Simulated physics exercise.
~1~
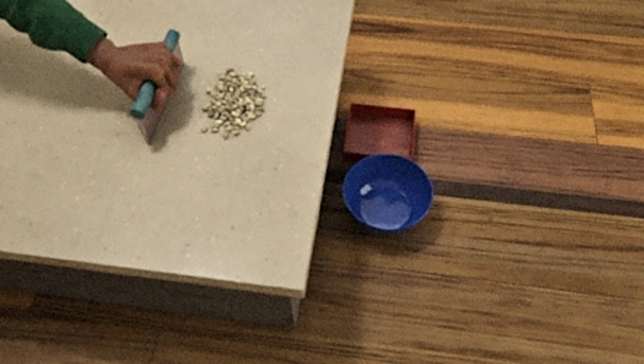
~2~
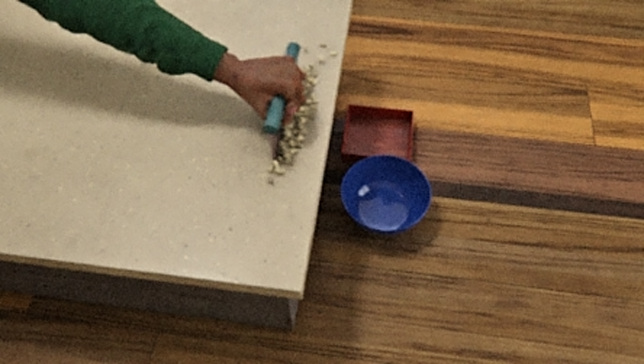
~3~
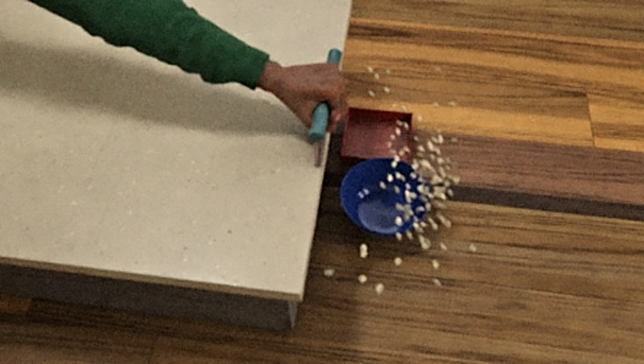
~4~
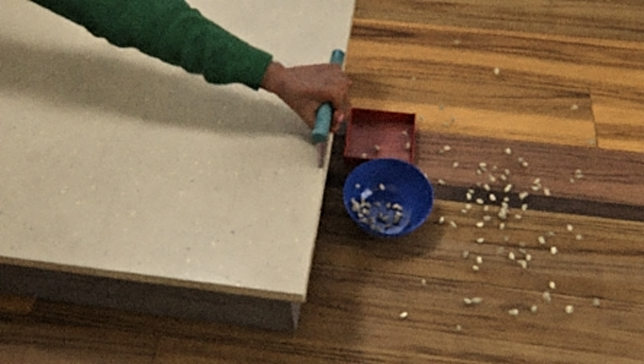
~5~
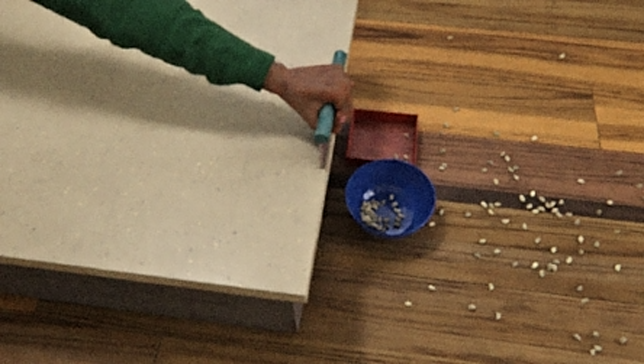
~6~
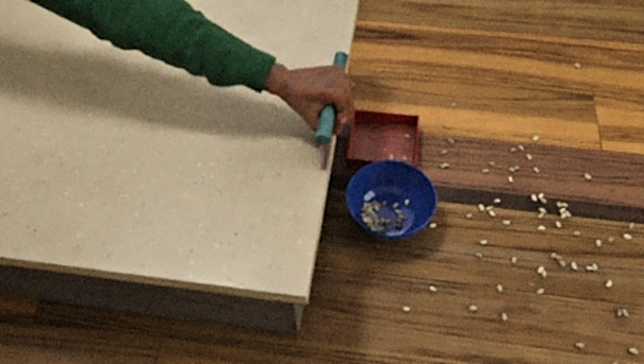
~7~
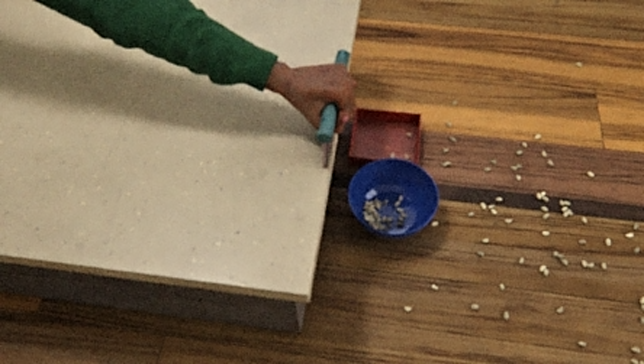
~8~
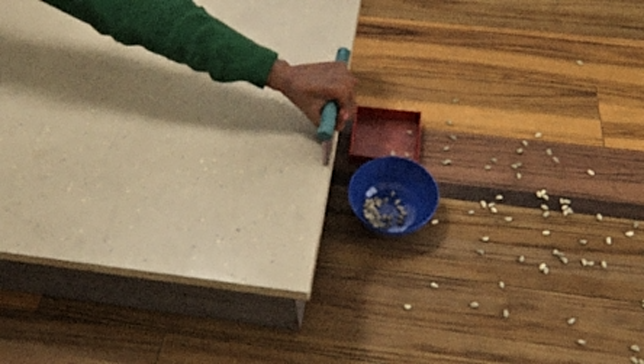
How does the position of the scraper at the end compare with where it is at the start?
At the start the scraper is on the tabletop to the left of the bean pile. By the end it is farther right and slightly lower, at the table's right edge beside the red tin.
